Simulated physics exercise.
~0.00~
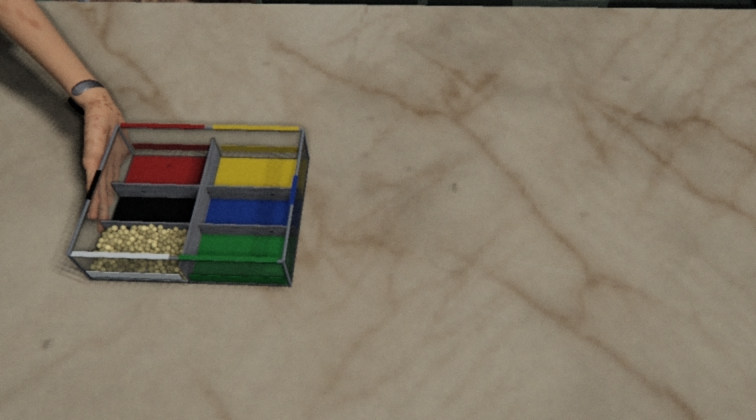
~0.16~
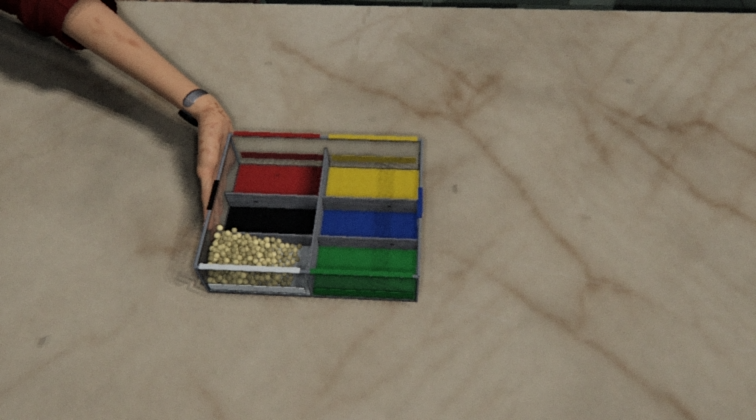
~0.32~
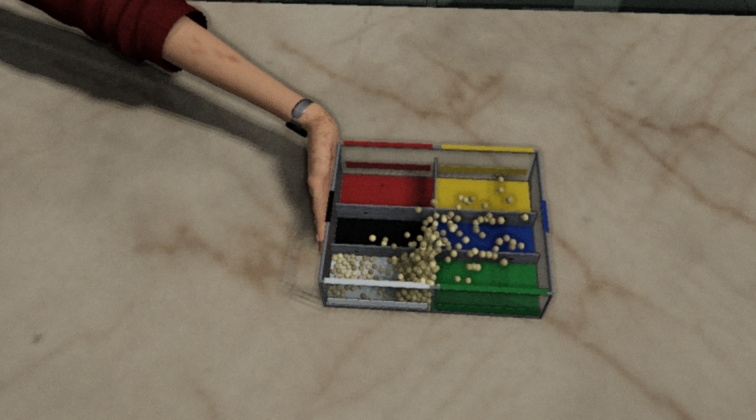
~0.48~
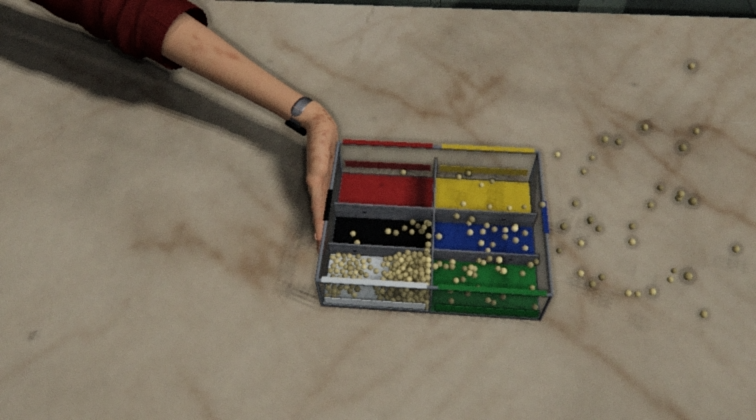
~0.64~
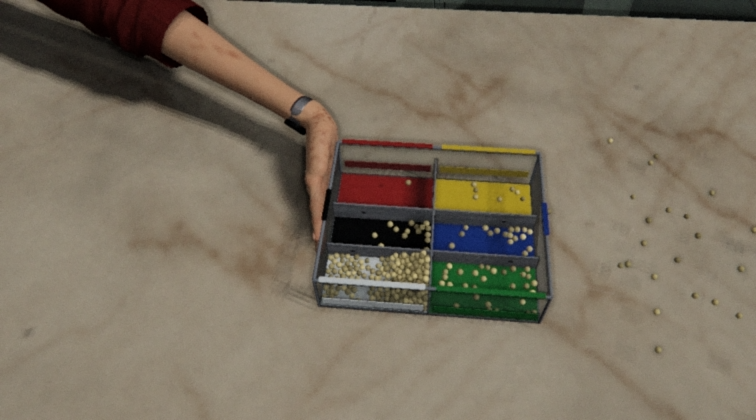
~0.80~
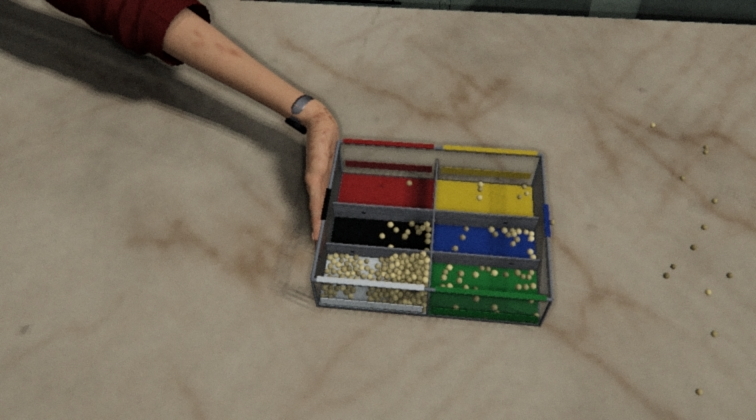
A clear-walled drawer tray, seen from above at an angle on a pale, brown-veined marble surface, holds a heap of cream-coloured beans in its front left, white compartment. The other five compartments, red, yellow, black, blue and green, are empty. A hand reaching from a dark red sleeve at the upper left grips the tray's left side and moves it to the right. The tray stops abruptly, and the beans surge over the dividers. Some fly out past the right side and scatter across the marble. Most finally lie in the white compartment, with others in green, black, blue, yellow and red.
